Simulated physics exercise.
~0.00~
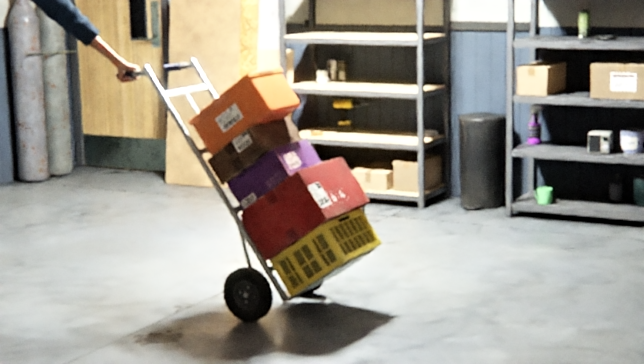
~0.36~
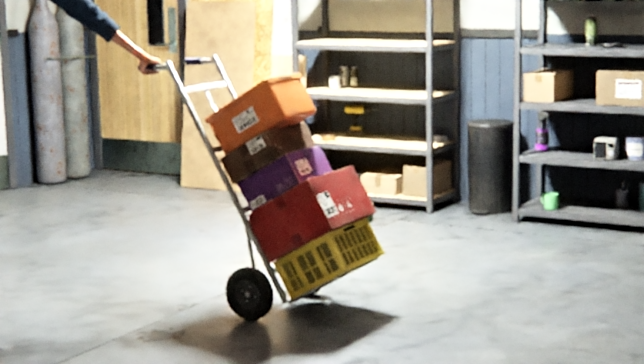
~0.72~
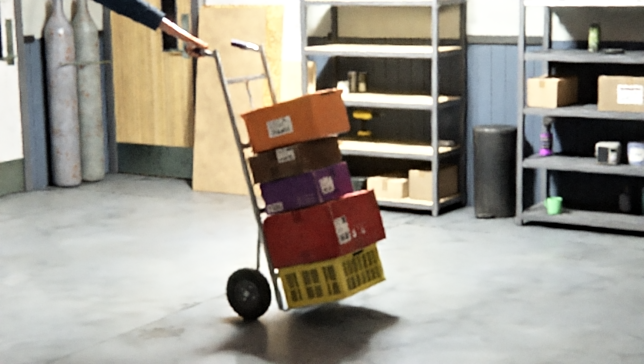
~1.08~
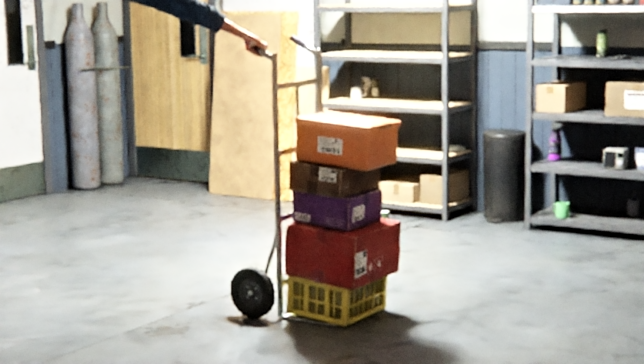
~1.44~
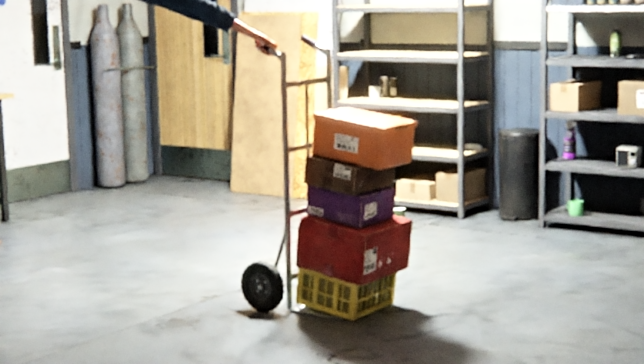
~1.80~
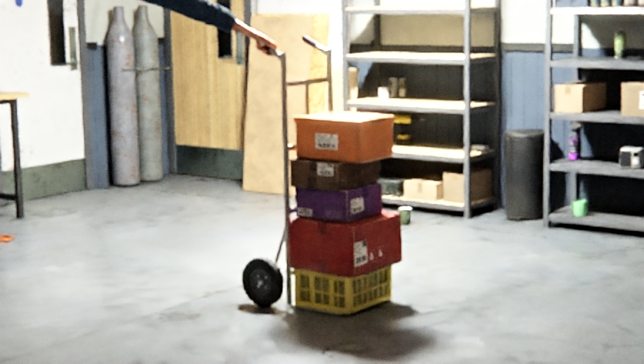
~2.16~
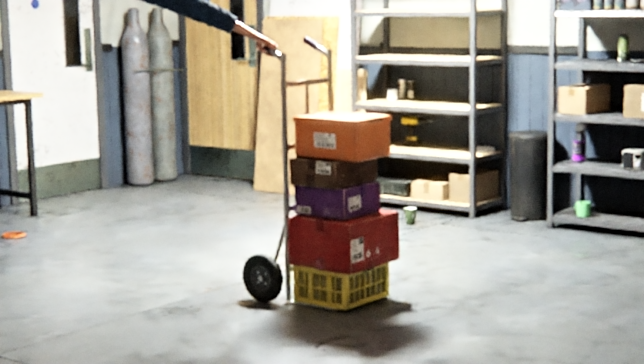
A loaded hand truck tilts upright under a person's grip and rests, boxes still stacked.
